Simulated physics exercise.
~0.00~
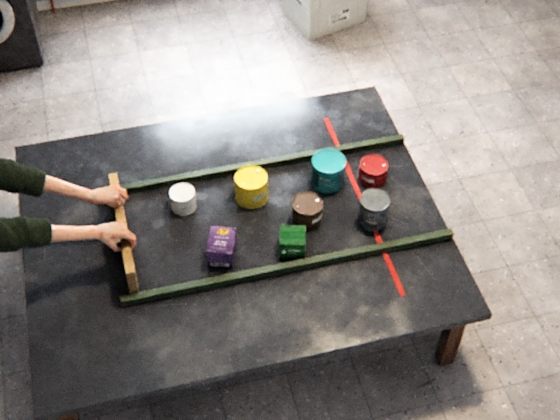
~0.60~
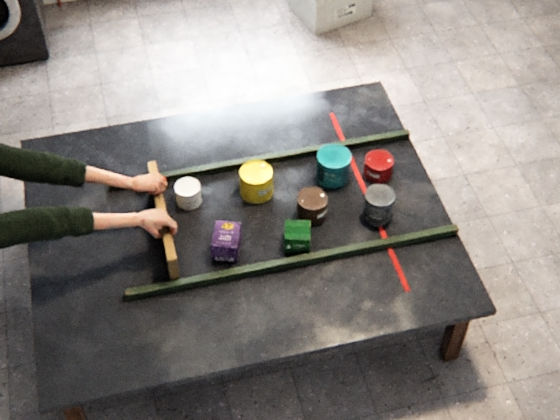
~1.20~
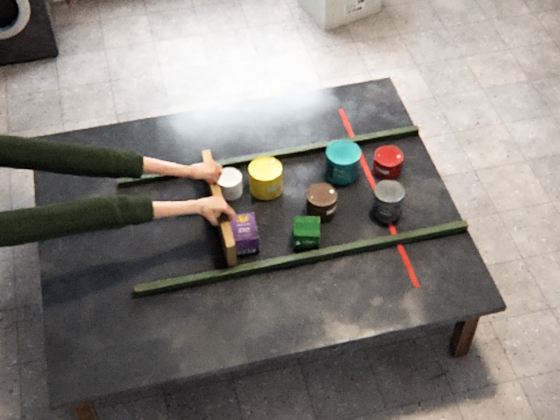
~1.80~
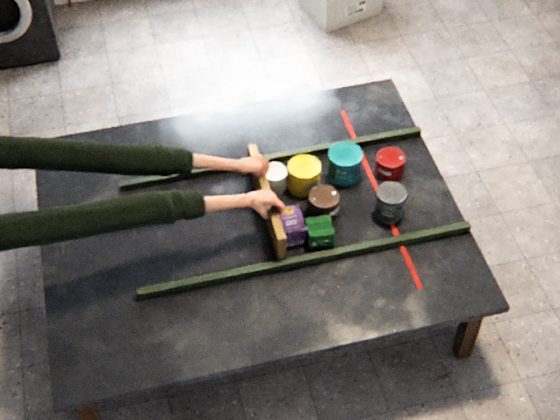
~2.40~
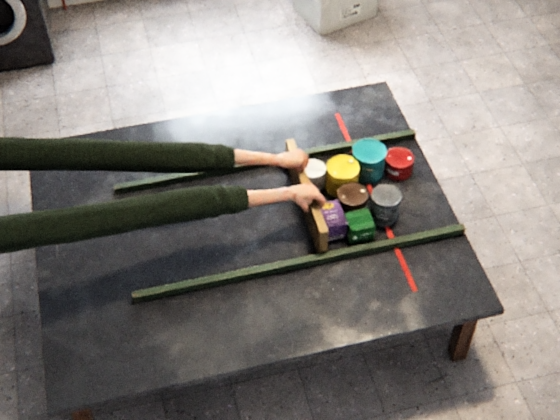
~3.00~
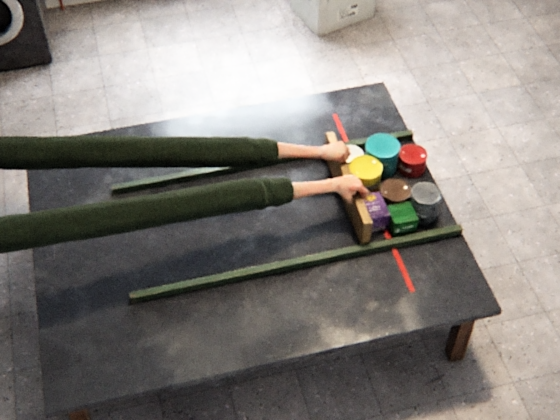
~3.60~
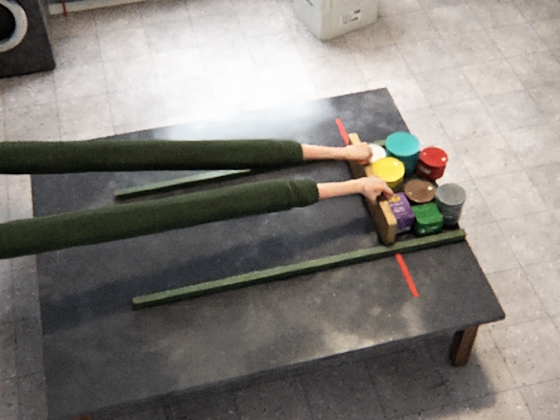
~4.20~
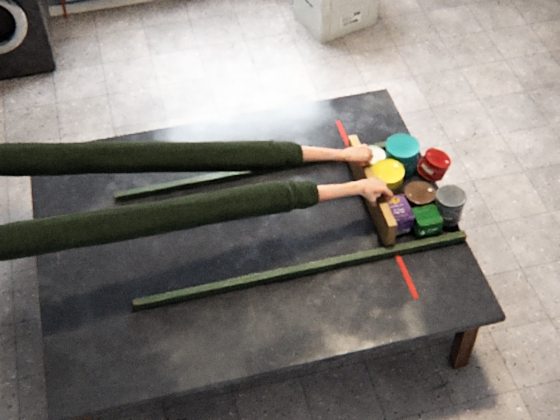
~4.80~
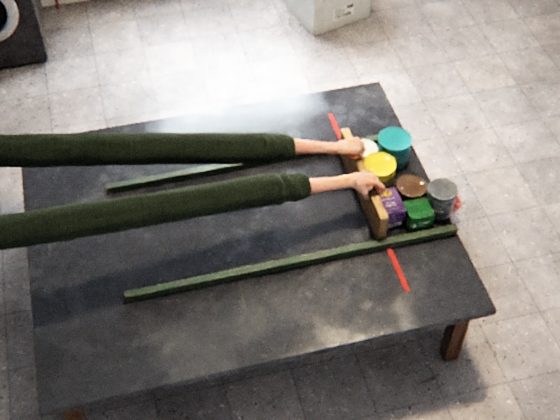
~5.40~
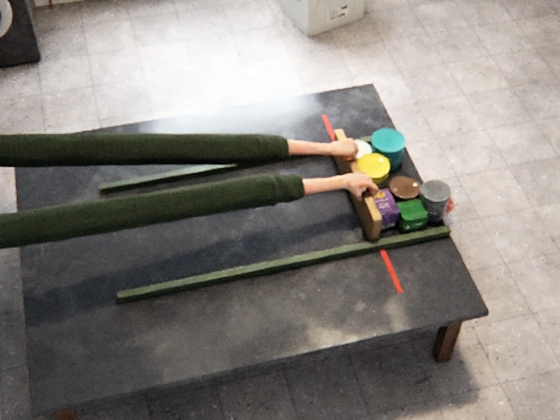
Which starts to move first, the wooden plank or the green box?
The wooden plank starts to move first, sliding right in the hands while the green box still stands in its place. The green box only begins to move later, once the push reaches it.
